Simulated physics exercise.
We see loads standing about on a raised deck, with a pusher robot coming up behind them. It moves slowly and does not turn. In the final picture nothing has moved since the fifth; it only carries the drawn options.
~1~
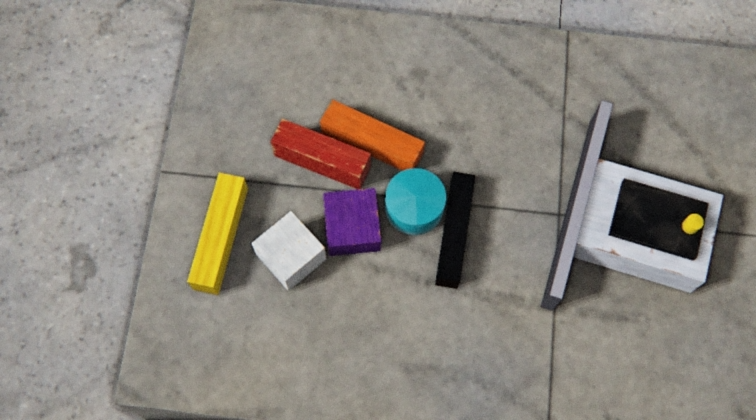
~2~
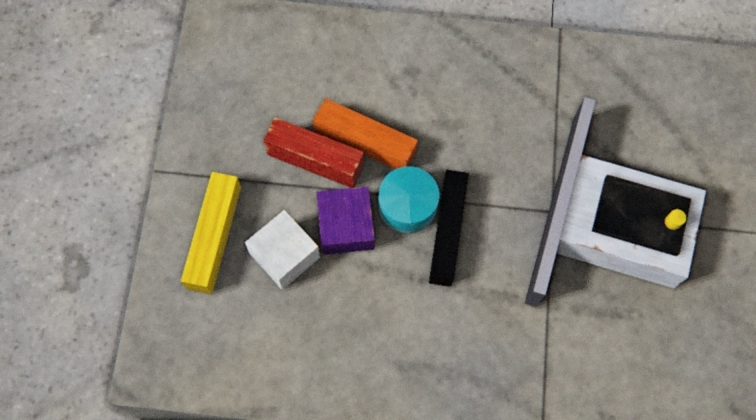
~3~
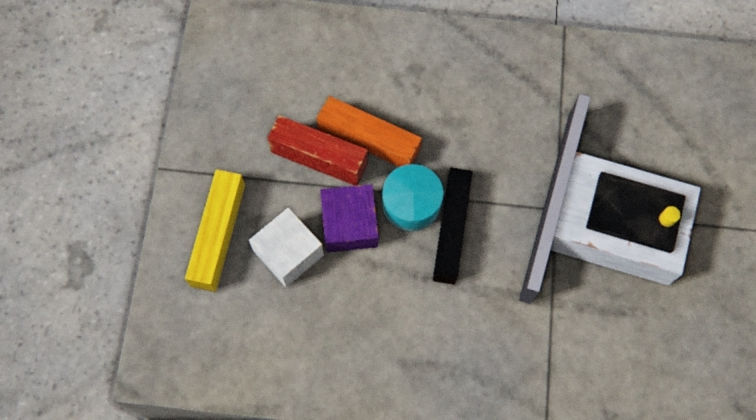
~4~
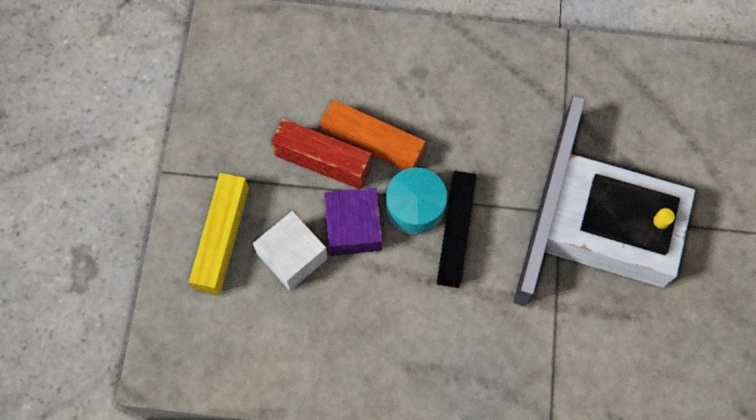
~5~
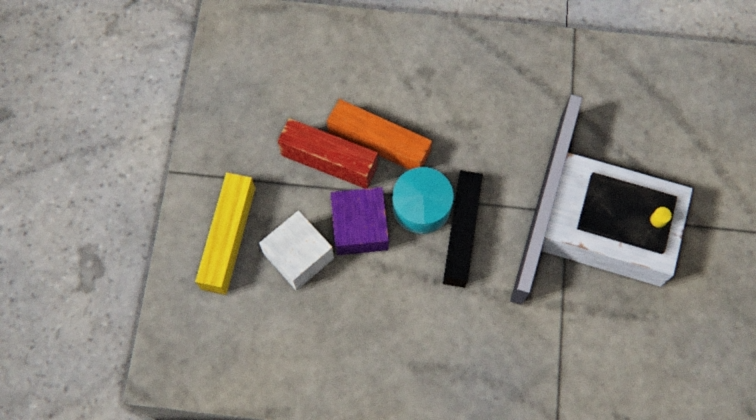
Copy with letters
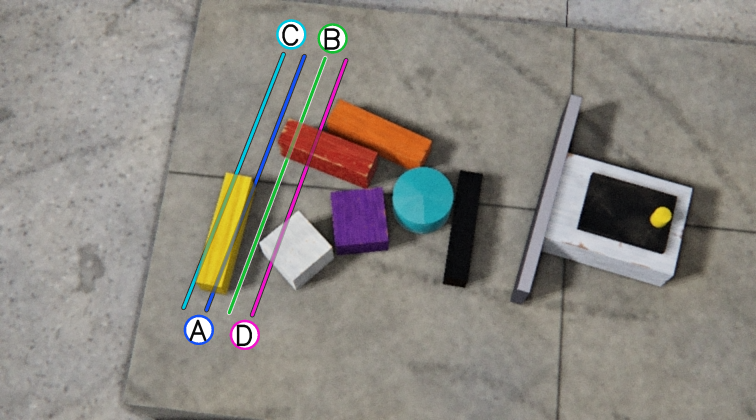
A white pusher robot with a broad grey front plate creeps slowly leftward across the raised stone deck without turning, narrowing the gap to the black stick. The stick, turquoise canister, purple and white crates, and red, orange and yellow bars stay in place on the slabs, untouched, while the view shifts slightly.
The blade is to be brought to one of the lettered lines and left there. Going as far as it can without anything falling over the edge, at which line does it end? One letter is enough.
No farther than B.
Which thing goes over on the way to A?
The yellow stick.
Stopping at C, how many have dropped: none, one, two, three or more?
In all, one.
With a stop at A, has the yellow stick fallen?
By then, yes.
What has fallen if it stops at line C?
The yellow stick.
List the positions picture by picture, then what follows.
Black stick (456, 230); robot (652, 216); white crate (290, 251), in the first frame.
Robot (635, 212); turquoise canister (409, 200), in the second frame.
Robot (630, 209); purple crate (349, 218), in the third frame.
Robot (624, 211); black stick (457, 229), in the fourth frame.
Robot (620, 210); red bar (329, 154); turquoise canister (423, 201); yellow stick (226, 233), in the fifth frame.
On the marked copy, A at (258, 177); B at (279, 180); C at (236, 175); D at (301, 182).
Following B. Soon after the start, robot (521, 200); red bar (323, 151); purple crate (343, 221).
Later, robot (421, 190); red bar (253, 106); white crate (270, 258).
In the end, robot (347, 182); yellow stick (165, 226); red bar (222, 81); nothing has fallen.
As for the rest, A drops the yellow stick; C drops the yellow stick; D is safe but short.
